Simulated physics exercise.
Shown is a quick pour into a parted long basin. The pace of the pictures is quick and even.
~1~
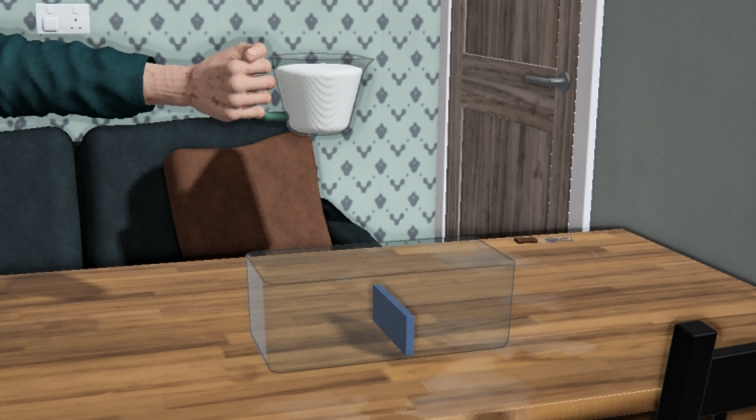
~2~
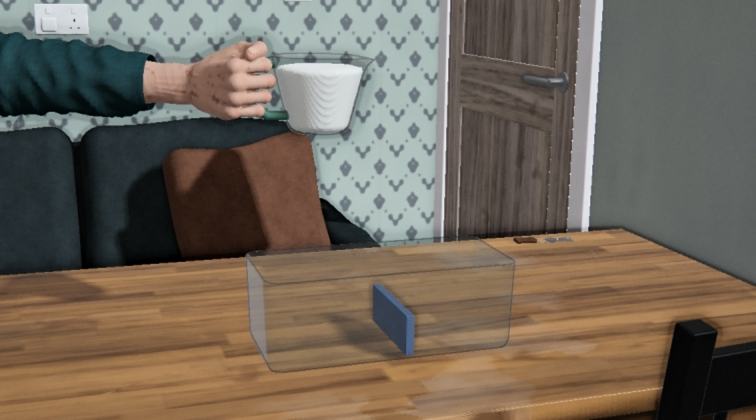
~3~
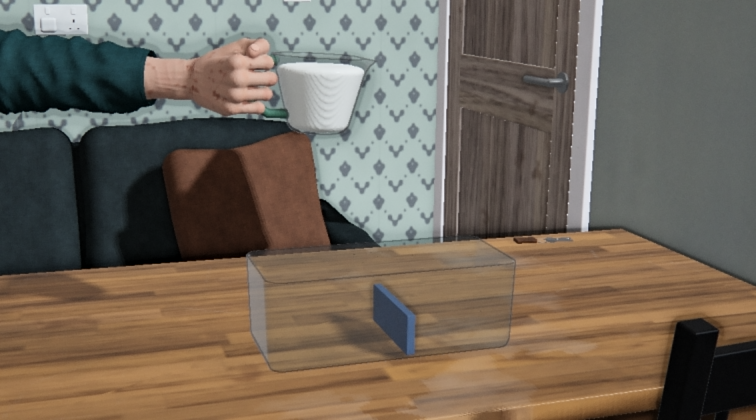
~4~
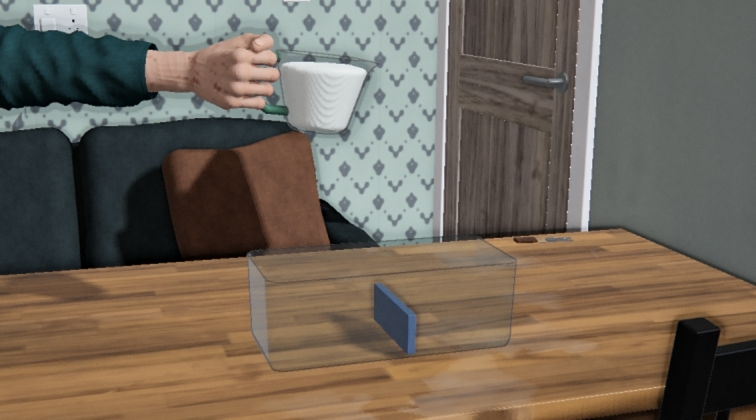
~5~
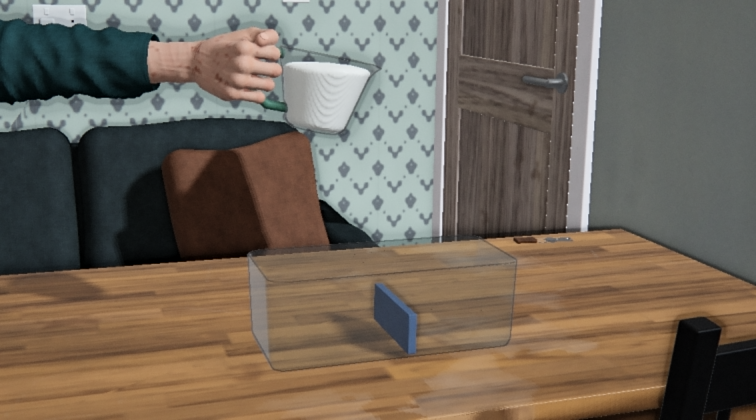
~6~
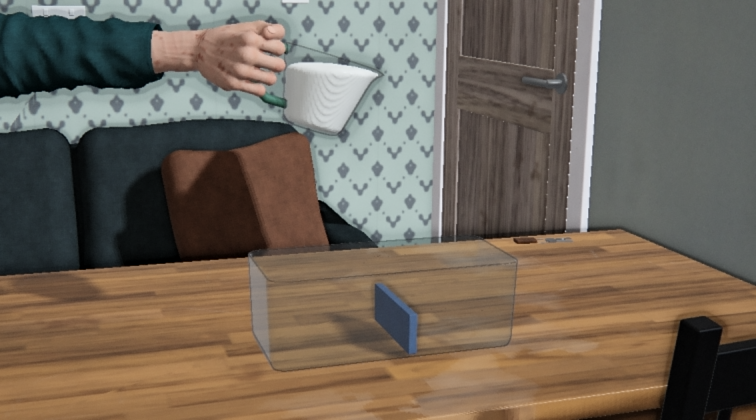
An arm in a dark green sleeve holds a clear jug of white milk at the upper centre of a room, seen from slightly above a wooden table. Below it sits a long transparent basin with a blue divider inside, before a dark sofa with a brown cushion, patterned wallpaper and a wooden door. The hand gradually tilts the jug rightward, shifting it slightly, while the view stays still.
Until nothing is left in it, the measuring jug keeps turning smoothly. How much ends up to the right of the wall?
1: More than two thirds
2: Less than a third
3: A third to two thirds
Answer: 1.
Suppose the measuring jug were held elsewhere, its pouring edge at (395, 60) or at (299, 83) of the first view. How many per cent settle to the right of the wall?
In turn 85 and 5 in a hundred.
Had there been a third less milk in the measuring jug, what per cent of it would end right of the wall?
Roughly 75 in a hundred.
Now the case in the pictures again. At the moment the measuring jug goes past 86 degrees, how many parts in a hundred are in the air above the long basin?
I'd put it at roughly 45 percent of it.
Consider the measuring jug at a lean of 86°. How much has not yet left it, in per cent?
45 per cent, roughly.
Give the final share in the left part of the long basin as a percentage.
About 15 per cent.
A moment on, the measuring jug is tipped on its side and 43 per cent is still to pour, 0 is left of the wall and 12 right of it.
Next, the measuring jug is tipped right over and 1 per cent is still to pour, 8 is left of the wall and 78 right of it.
Then the measuring jug is tipped right over and 0 per cent is still to pour, 17 is left of the wall and 80 right of it.
Later the measuring jug is tipped right over and 0 per cent is still to pour, 17 is left of the wall and 80 right of it.
In the end 17 per cent lies left of the wall, 80 right of it and 3 outside.
